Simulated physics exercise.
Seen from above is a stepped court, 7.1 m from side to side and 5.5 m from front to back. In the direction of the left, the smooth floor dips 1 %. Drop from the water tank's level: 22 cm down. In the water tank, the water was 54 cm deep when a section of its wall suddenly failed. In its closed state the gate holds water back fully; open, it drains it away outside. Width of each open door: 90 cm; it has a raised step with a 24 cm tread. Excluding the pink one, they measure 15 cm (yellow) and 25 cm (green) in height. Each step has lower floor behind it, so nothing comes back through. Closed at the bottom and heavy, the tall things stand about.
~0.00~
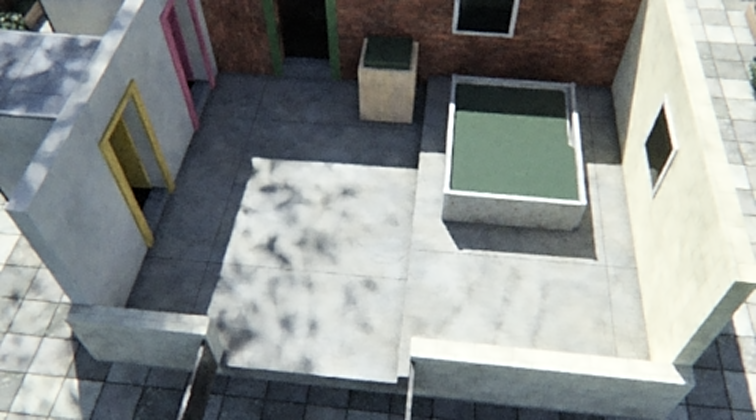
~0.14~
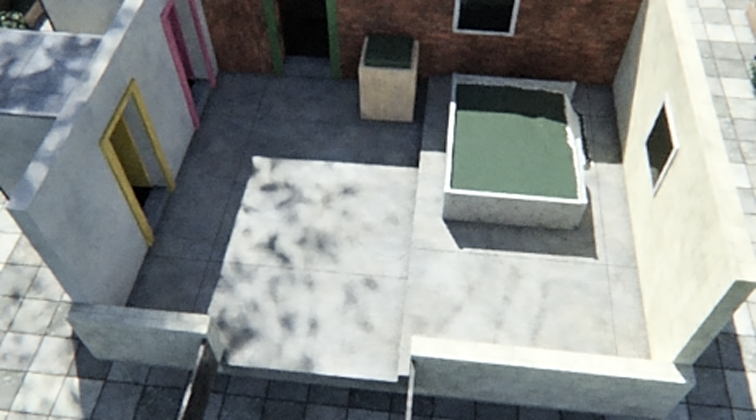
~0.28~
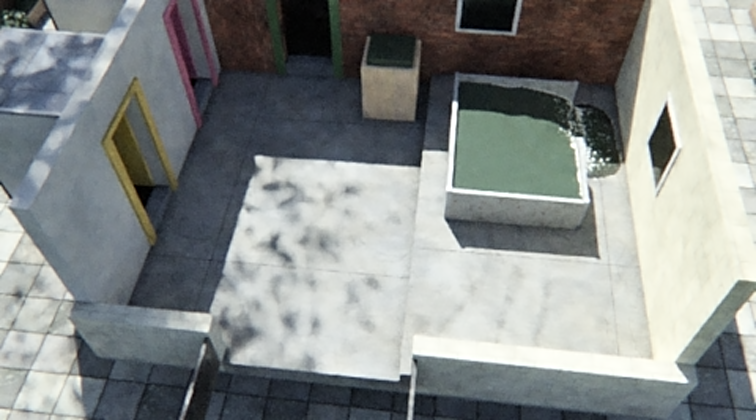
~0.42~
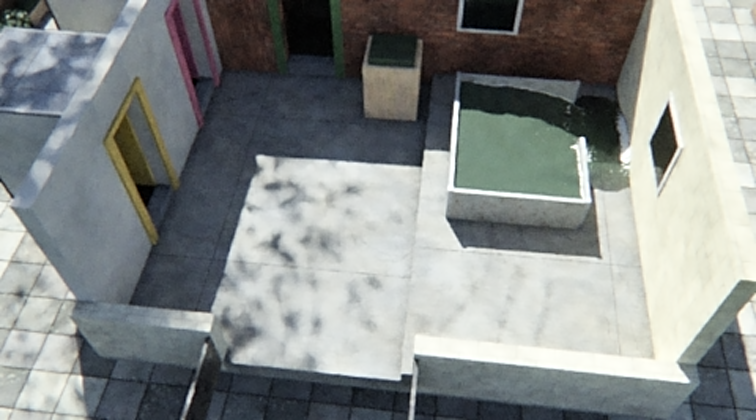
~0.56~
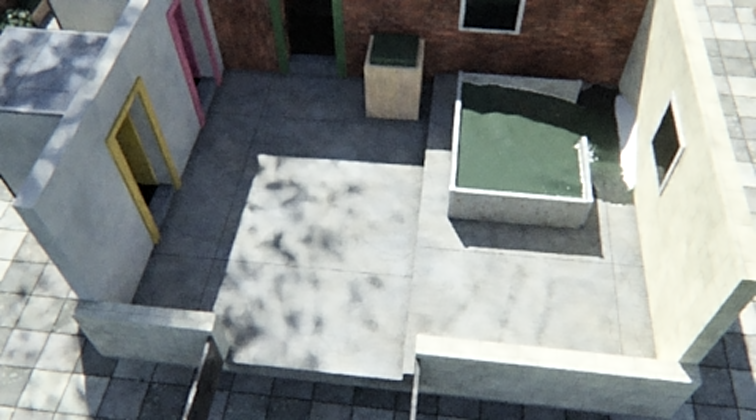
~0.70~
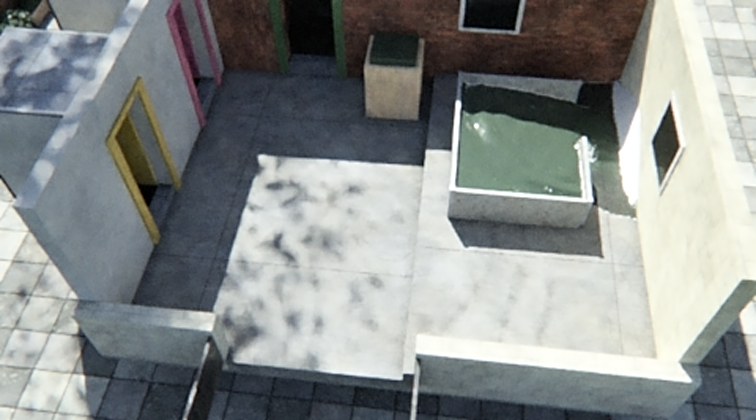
Green water pouring through a gap in the right side of a raised tank and spreading across the paved court floor beside it.
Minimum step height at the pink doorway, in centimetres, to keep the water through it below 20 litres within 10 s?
8 cm.
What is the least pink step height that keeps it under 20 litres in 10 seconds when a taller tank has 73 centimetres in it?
About 12.5 centimetres.
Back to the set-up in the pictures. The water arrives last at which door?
That would be the yellow one.
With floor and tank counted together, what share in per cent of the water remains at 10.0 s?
Share still there: Approx. 96 percent.
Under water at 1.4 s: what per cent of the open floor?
Wet share: Around 10 %.
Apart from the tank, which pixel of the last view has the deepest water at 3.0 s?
Near (427, 92).
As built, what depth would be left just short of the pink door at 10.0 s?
Depth: Near 6.0 cm.
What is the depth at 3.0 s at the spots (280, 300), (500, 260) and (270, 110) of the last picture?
Taking the spots in order: About 0, 0 and 0 centimetres.
After 1.4 s water covers 10 % of the floor, deepest (55 cm) near (615, 87); it has not reached the pink door.
After 3.0 s water covers 30 % of the floor, deepest (50 cm) near (427, 92); it has not reached the pink door.
After 10.0 s water covers 85 % of the floor, deepest (20 cm) near (427, 92); 6 cm at the pink door, 0 litres in over its 22 cm step.
At the pink door as built, the water arrived by 4.1 s and peaked near 13 cm at 4.4 s.
Run again over the same 10 s with other heights there, 29 litres in over 7 cm, 10 litres over 9.5 cm. The limit of 20 litres is kept from about 8 cm up.
